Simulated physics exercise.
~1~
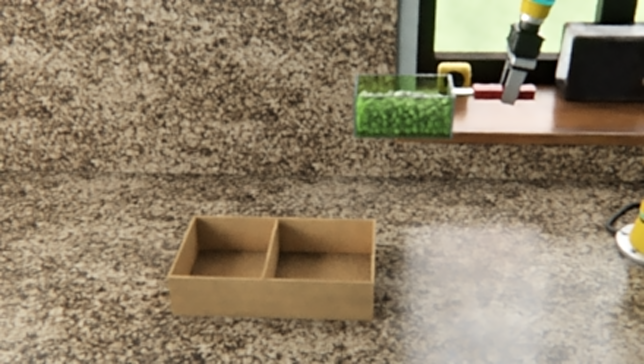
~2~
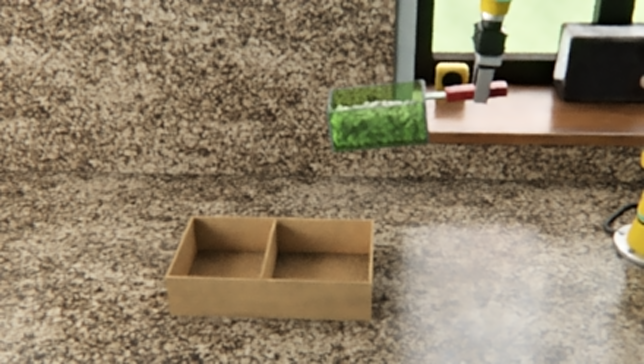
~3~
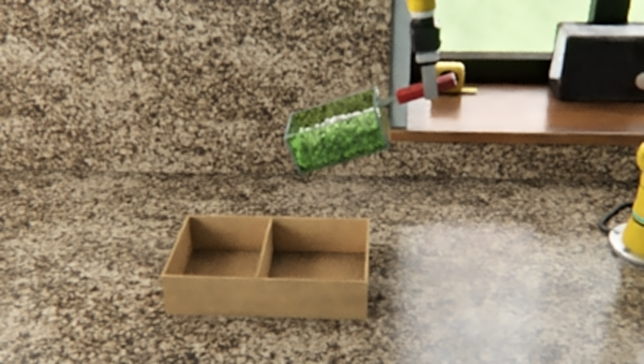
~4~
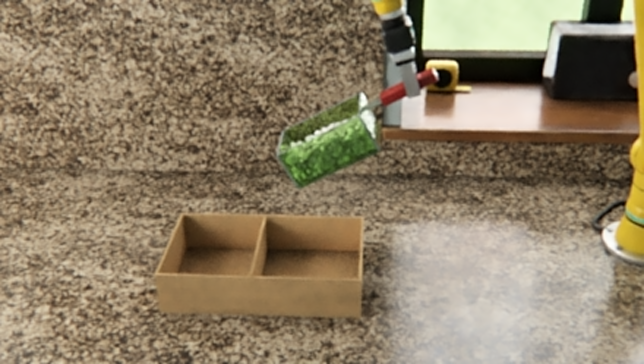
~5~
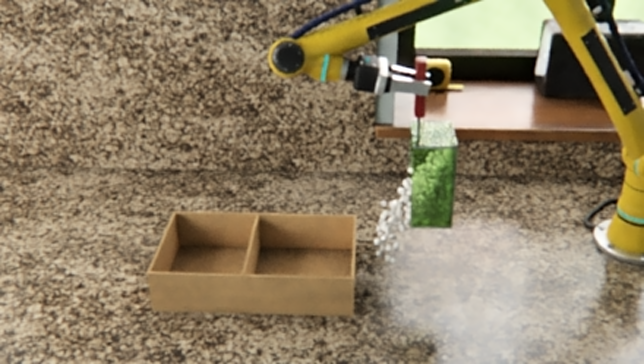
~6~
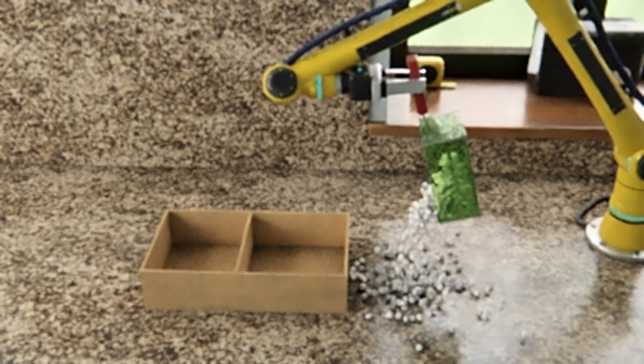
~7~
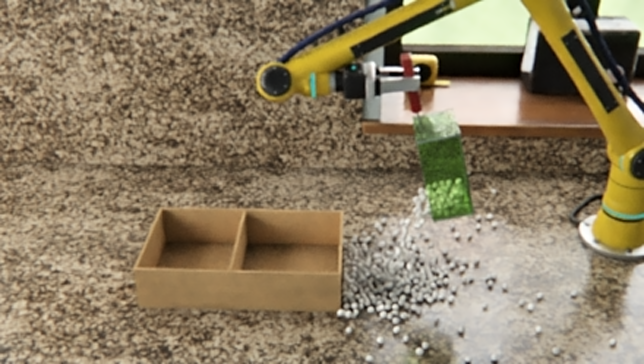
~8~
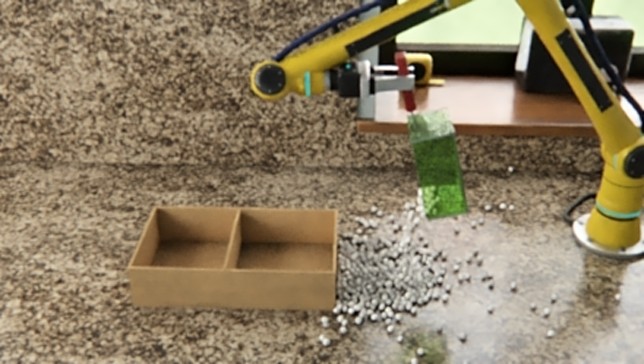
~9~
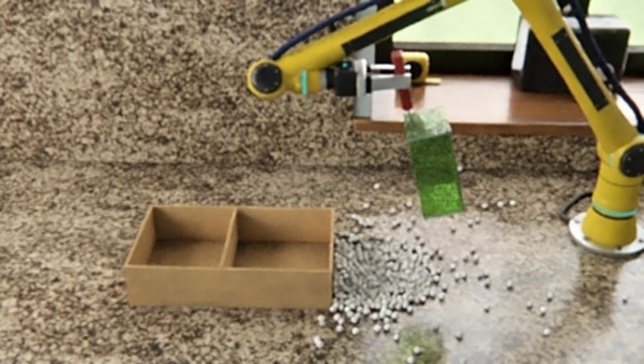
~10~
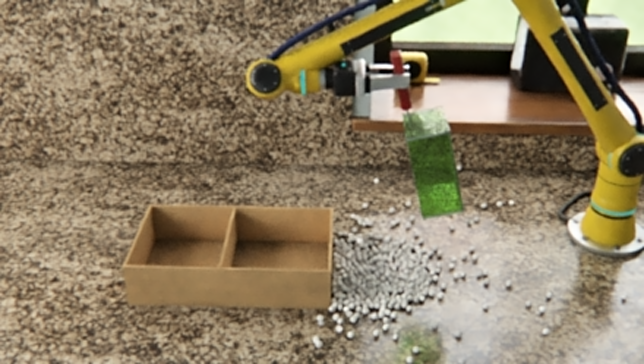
Yellow robot arm tipping a green transparent box, spilling small grey beads onto the countertop beside a divided tray that stays empty.
